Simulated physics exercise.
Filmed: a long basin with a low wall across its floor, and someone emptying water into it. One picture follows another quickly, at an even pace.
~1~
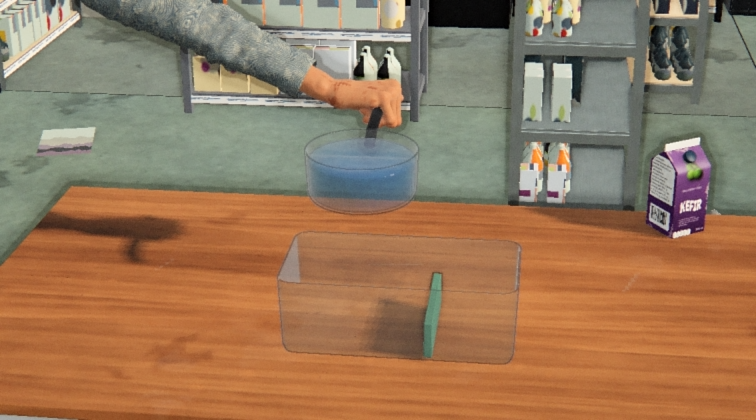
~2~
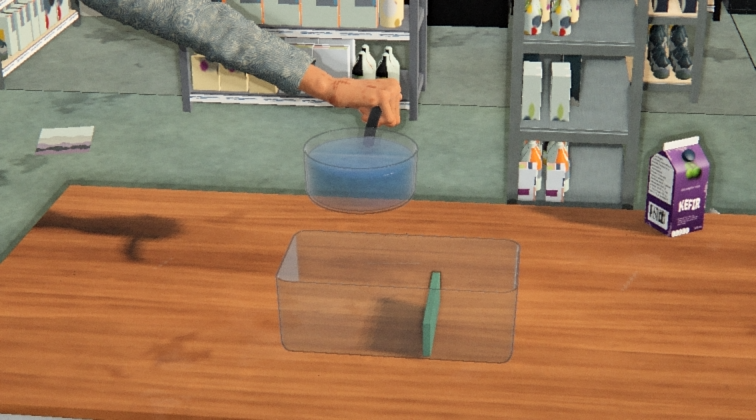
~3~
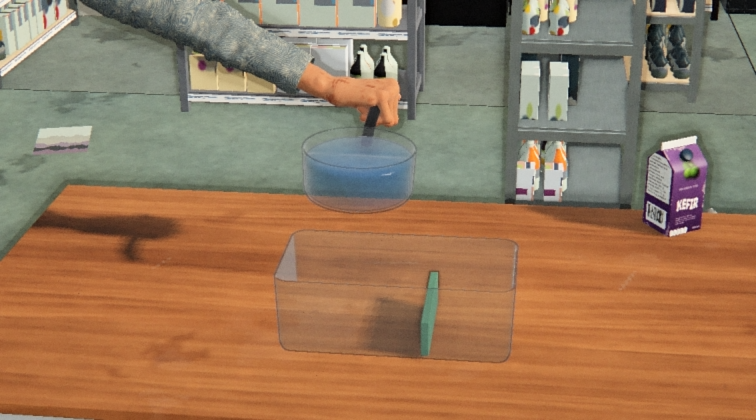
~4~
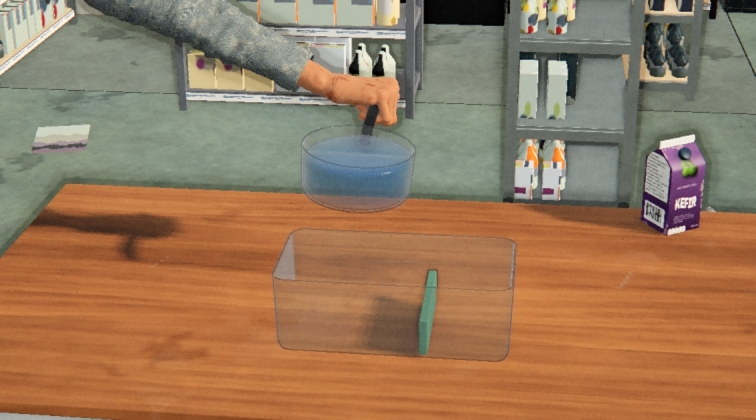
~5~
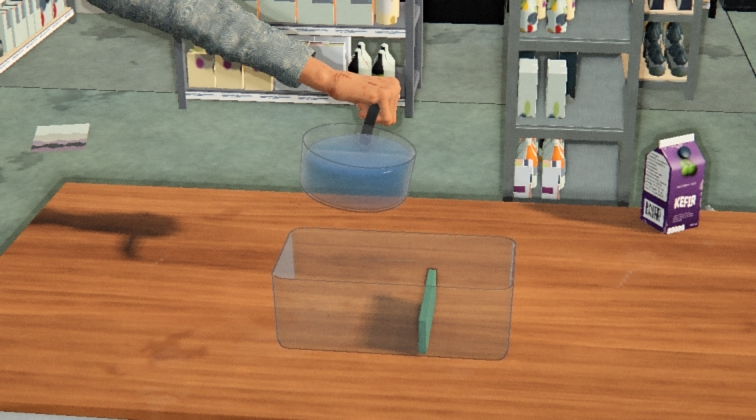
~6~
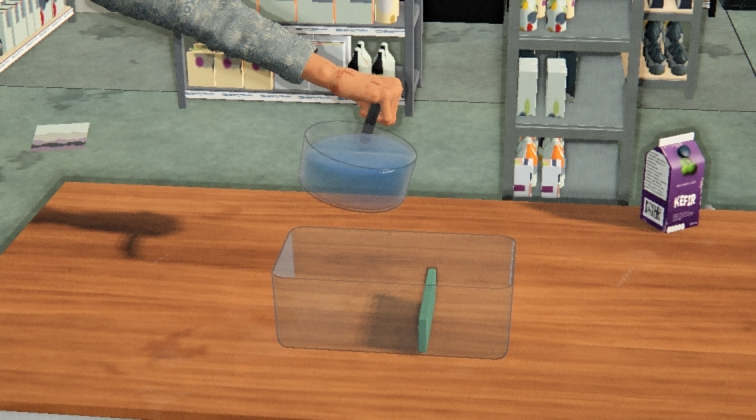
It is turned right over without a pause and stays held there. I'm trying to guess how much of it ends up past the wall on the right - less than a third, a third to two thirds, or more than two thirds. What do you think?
The share right of the wall does go past two thirds.
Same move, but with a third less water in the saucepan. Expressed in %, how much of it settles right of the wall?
About 70 %.
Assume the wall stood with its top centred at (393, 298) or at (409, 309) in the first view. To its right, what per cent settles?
Record: Case 1 near 95 %, case 2 near 85 %.
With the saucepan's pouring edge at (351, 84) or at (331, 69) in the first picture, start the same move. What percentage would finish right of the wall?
Estimate: 25 per cent, then 5 per cent.
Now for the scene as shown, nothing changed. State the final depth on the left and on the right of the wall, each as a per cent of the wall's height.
Left: 10 %. Right: 80 %.
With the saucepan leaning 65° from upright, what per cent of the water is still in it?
Roughly 45 percent remains at that point.
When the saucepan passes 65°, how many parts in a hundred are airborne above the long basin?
30 %.
A moment on, the saucepan is tipped part way and 45 per cent is still to pour, 1 is left of the wall and 22 right of it.
Next, the saucepan is tipped right over and 6 per cent is still to pour, 10 is left of the wall and 78 right of it.
Then the saucepan is tipped right over and 0 per cent is still to pour, 21 is left of the wall and 78 right of it.
Later the saucepan is tipped right over and 0 per cent is still to pour, 22 is left of the wall and 78 right of it.
At rest 22 per cent lies left of the wall, 78 right of it and 1 outside.
